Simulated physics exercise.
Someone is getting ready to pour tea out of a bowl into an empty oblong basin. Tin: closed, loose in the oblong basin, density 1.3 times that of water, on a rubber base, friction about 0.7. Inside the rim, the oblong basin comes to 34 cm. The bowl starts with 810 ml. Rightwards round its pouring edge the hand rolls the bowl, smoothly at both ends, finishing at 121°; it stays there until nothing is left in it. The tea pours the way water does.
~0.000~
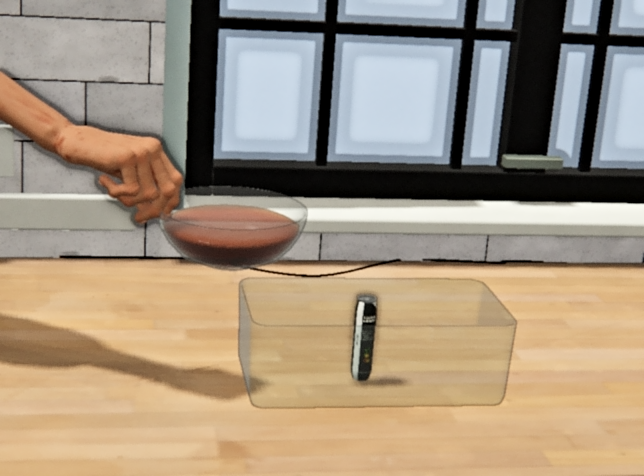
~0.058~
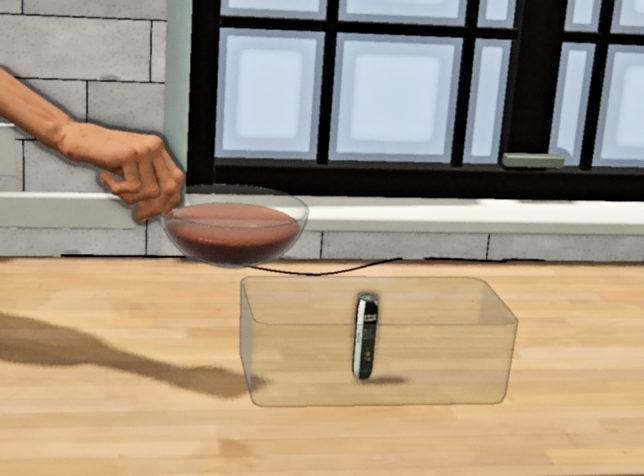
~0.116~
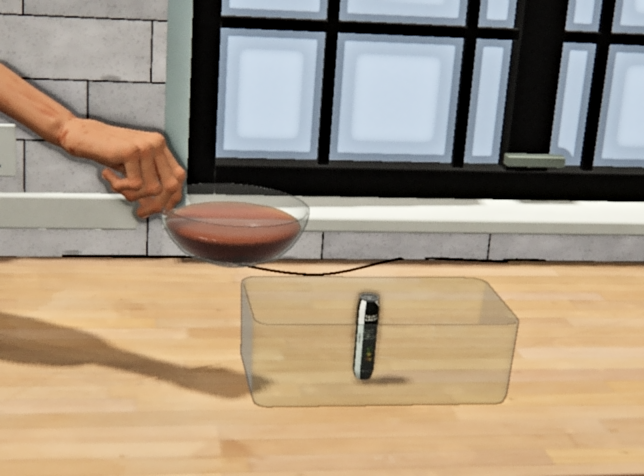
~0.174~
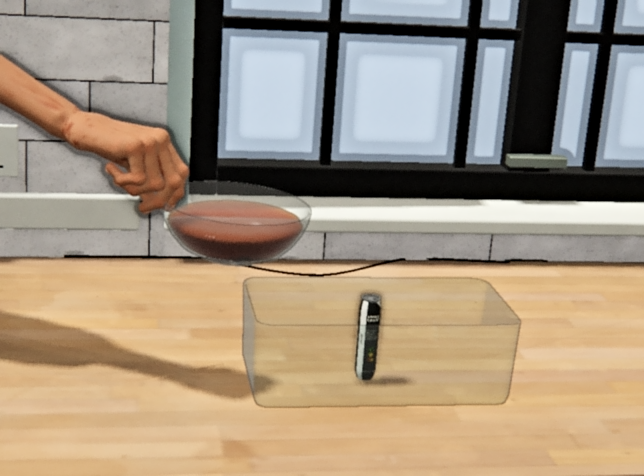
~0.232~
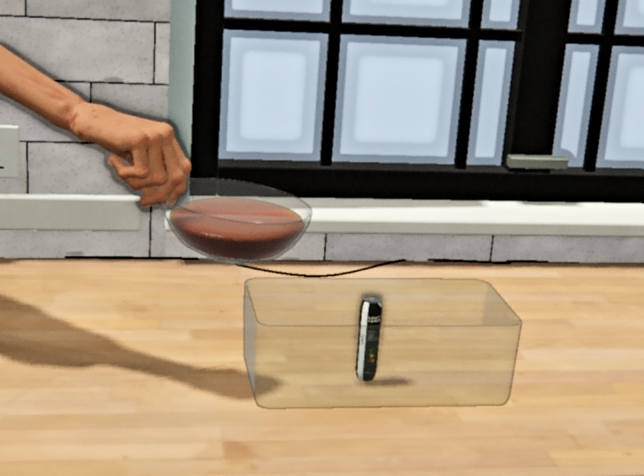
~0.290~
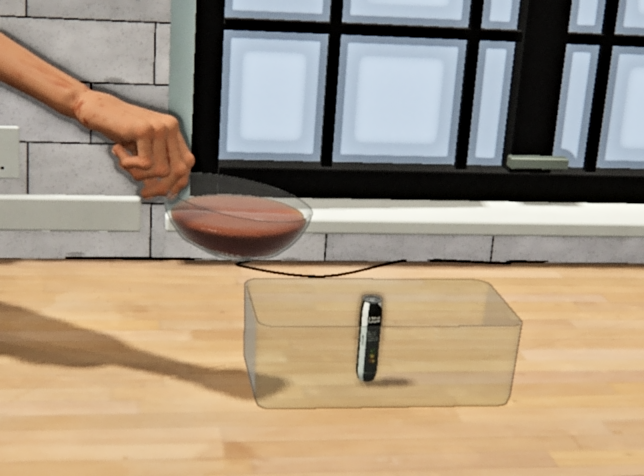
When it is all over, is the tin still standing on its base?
Yes, it is still on its base.
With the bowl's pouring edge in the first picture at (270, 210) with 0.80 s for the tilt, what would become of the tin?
Result: Tin tipped over.
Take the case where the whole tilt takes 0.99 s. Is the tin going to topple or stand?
Then the tin does not tip.
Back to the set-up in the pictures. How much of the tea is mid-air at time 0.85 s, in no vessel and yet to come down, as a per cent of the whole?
Close to 40 in a hundred.
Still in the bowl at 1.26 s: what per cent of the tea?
Around 0 in a hundred is still there.
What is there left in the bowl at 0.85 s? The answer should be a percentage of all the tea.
I'd estimate some 40 % remains.
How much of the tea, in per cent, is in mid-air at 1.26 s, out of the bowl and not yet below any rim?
Something like 3 per cent of the total.
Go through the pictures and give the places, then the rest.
Tilt 0°; pouring edge (306, 210); surface from (162, 222) to (299, 223); the oblong basin's rim runs from (246, 302) to (500, 303); the tin's top is at (367, 302), in the first picture.
Tilt 0°; pouring edge (307, 209); surface from (163, 219) to (300, 222), in the second picture.
Tilt 1°; pouring edge (308, 209); surface from (164, 218) to (301, 221), in the third picture.
Tilt 3°; pouring edge (310, 209); surface from (166, 216) to (303, 219), in the fourth picture.
Tilt 6°; pouring edge (311, 210); surface from (168, 214) to (304, 218), in the fifth picture.
Tilt 9°; pouring edge (311, 211); surface from (170, 210) to (306, 214), in the sixth picture.
Then, 0.85 s in, the tilt is 63° and 39 per cent is still to pour; the tin stands where it began.
Then, 1.26 s in, the tilt is 105° and 0 per cent is still to pour; the tin stands where it began.
Then, 1.68 s in, the tilt is 121° and 0 per cent is still to pour; the tin stands where it began.
Then, 2.15 s in, the tilt is 121° and 0 per cent is still to pour; the tin stands where it began.
Finally, the tin stands where it began.
